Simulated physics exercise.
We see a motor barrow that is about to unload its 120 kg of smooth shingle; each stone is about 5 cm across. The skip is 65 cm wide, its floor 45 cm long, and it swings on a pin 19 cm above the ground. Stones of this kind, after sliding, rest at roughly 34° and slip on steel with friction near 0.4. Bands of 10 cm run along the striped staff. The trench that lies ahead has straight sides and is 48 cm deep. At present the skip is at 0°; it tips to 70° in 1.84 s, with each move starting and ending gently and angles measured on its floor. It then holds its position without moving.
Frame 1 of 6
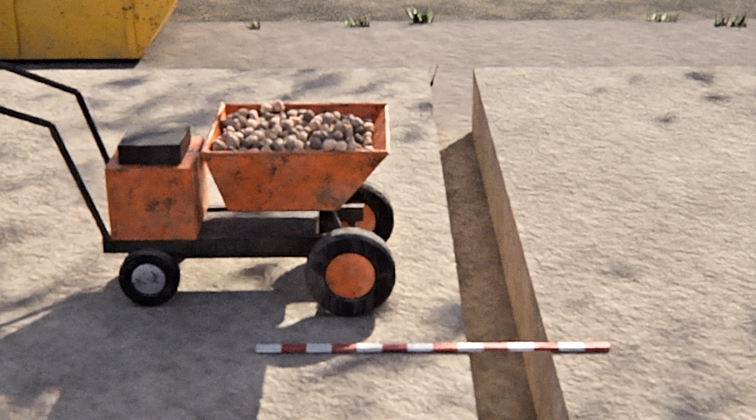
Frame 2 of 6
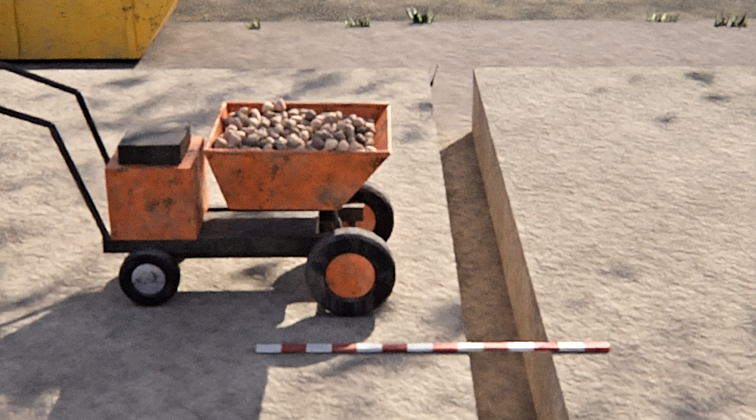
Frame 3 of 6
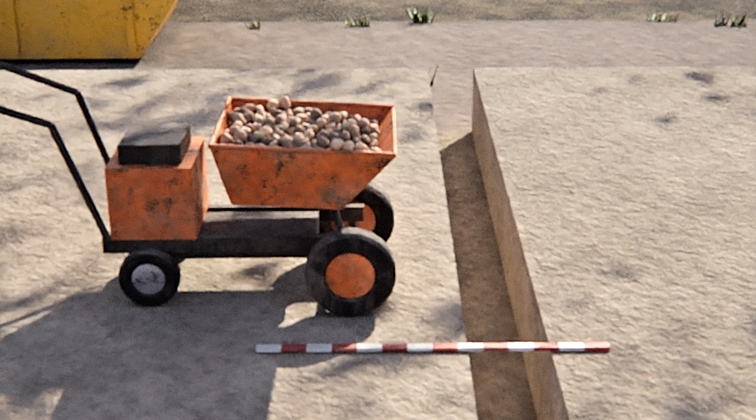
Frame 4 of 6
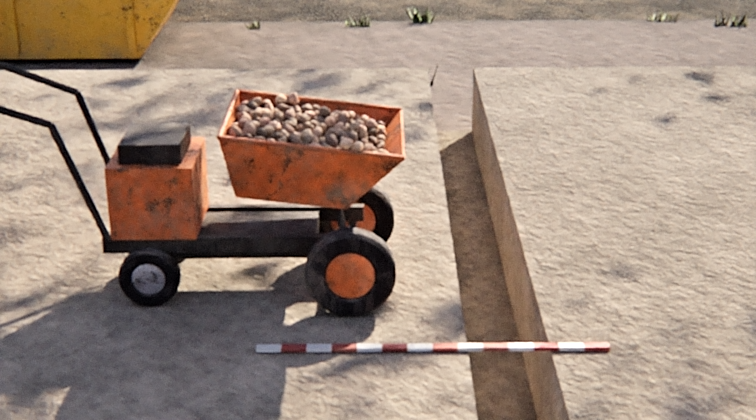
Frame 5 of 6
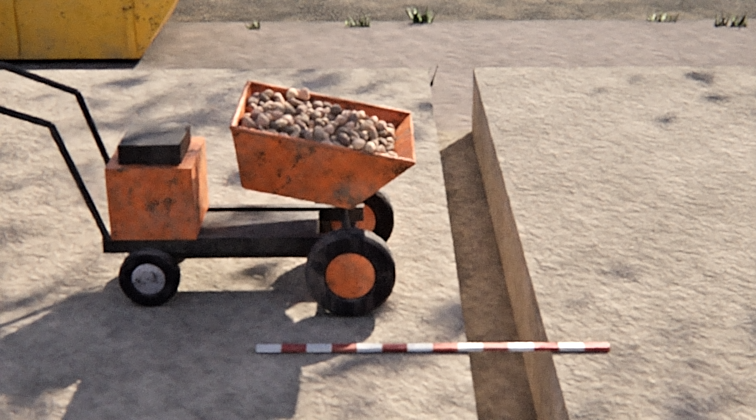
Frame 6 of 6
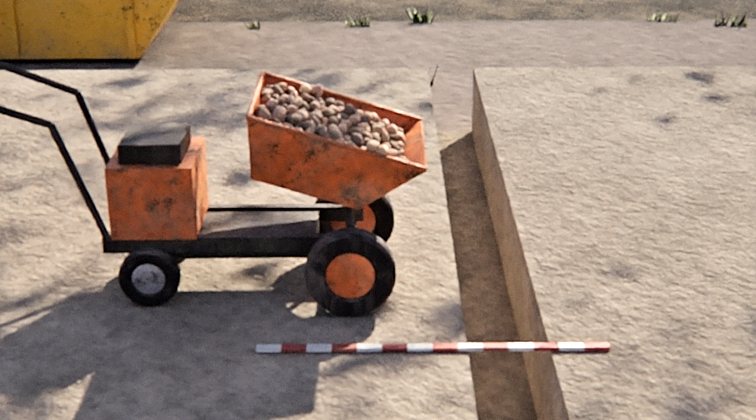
An orange motor barrow stood still on pale ground beside a narrow trench while its skip, heaped with smooth brownish stones, slowly tilted toward the right, its left end rising and the stones staying inside.
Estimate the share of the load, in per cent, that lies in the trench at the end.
I would say 72 per cent of the load lies in the trench at the end.
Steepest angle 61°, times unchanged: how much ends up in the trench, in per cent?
I'd expect around 80 in a hundred.
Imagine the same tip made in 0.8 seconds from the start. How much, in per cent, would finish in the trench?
Expected share: Around 50%.
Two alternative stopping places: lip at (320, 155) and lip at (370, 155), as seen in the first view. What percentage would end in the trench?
Close to 85 percent in the first case, 90 percent in the second.
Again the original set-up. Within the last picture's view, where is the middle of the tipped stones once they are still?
Their middle ends up near (512, 356).
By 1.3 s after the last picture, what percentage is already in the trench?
About 45 per cent by then.
Then, 0.8 s after the last picture the floor is at 59°, 97 % in the skip, 3 % in the trench; the foremost stones are at (503, 236).
Then, 1.3 s after the last picture the floor is at 70°, 34 % in the skip, 43 % in the trench, 22 % past the trench; the foremost stones are at (669, 293).
Then, 1.7 s after the last picture the floor is at 70°, 12 % in the skip, 59 % in the trench, 28 % past the trench; the foremost stones are at (746, 299).
Then, 3.6 s after the last picture the floor is at 70°, 0 % in the skip, 72 % in the trench, 28 % past the trench; the foremost stones are past the picture's edge.
